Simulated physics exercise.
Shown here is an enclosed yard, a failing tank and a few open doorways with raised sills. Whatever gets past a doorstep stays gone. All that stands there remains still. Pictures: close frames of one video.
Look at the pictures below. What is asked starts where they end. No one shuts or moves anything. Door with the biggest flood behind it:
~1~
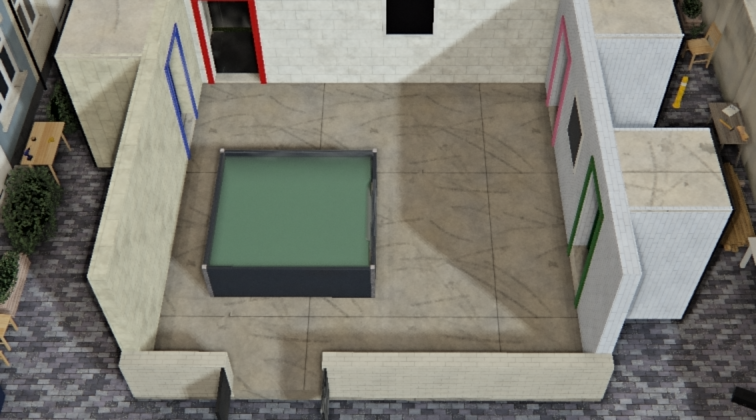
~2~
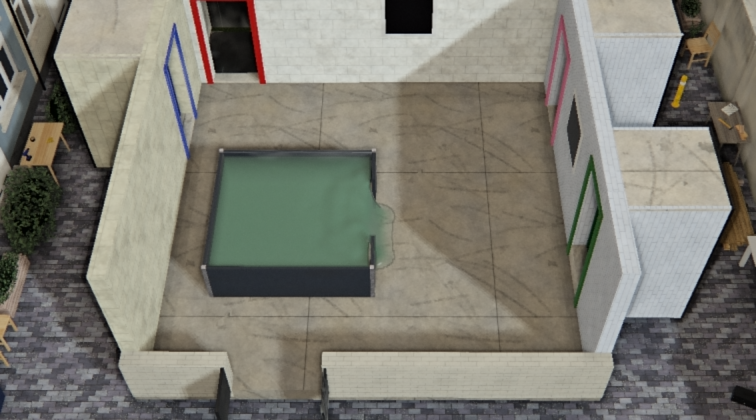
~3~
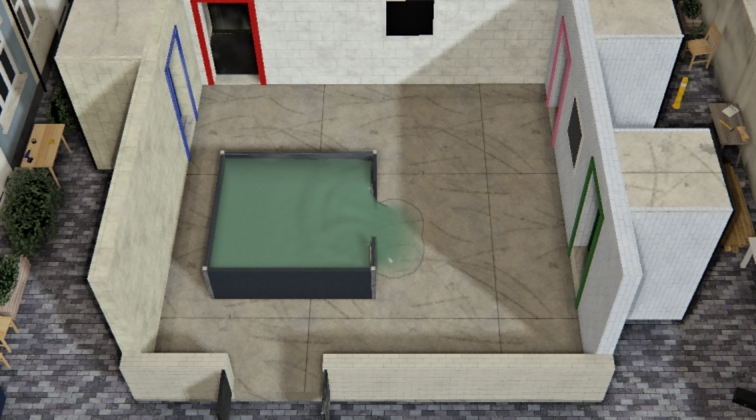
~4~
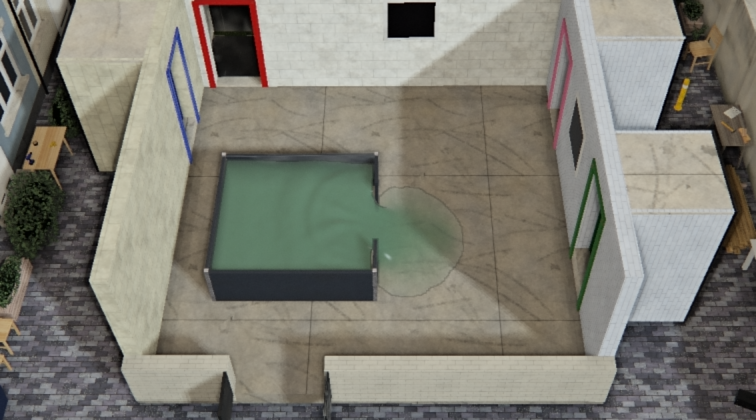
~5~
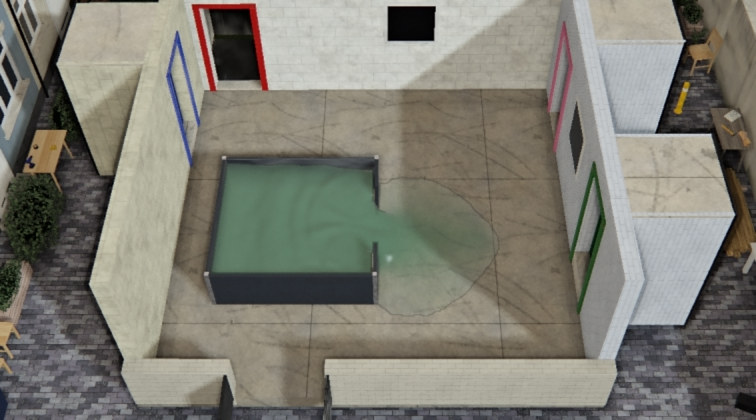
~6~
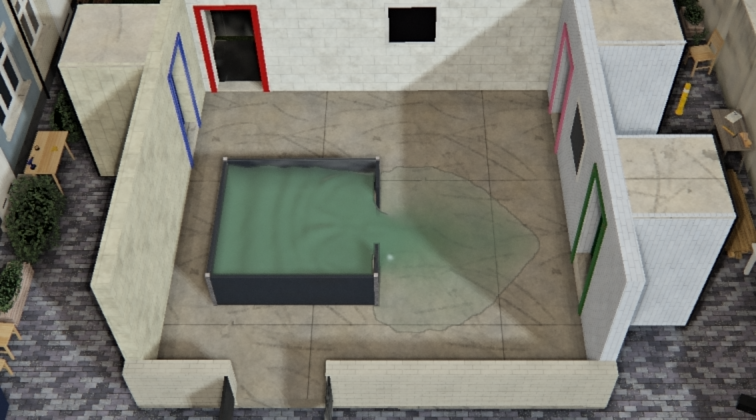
Pink.
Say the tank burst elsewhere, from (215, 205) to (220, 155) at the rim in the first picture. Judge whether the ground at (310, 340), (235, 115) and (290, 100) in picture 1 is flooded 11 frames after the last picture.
The first spot is left untouched, the second is soaked through and the third is soaked through.
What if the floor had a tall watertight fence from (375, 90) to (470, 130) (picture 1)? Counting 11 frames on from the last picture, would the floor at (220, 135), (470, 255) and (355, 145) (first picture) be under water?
Well, in order I'd call them unreached, reached and unreached.
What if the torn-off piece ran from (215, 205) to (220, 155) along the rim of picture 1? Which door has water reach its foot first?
My pick is the blue door.
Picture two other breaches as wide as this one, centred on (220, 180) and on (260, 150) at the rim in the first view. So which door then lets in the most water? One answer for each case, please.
Result per case, in order: The red-painted one / the red door.
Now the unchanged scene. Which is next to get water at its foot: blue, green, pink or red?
Pick: The door marked green.
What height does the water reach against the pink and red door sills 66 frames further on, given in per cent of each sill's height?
Close to 340 per cent for the first one and close to 340 per cent for the second.
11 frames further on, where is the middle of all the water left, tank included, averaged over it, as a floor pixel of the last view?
The water centres close to (372, 243).
A moment on, water covers 30 % of the floor; blue door not reached, red door not reached, pink door not reached, green door wet at the sill, nothing in.
Next, water covers 40 % of the floor; blue door not reached, red door not reached, pink door a trickle in, green door wet at the sill, nothing in.
Then, water covers 45 % of the floor; blue door not reached, red door not reached, pink door some in, green door wet at the sill, nothing in.
Later, water covers 90 % of the floor; blue door wet at the sill, nothing in, red door wet at the sill, nothing in, pink door a lot in, green door wet at the sill, nothing in.
In the end, water covers 100 % of the floor; blue door wet at the sill, nothing in, red door some in, pink door a lot in, green door wet at the sill, nothing in; the pink door has let in the most.
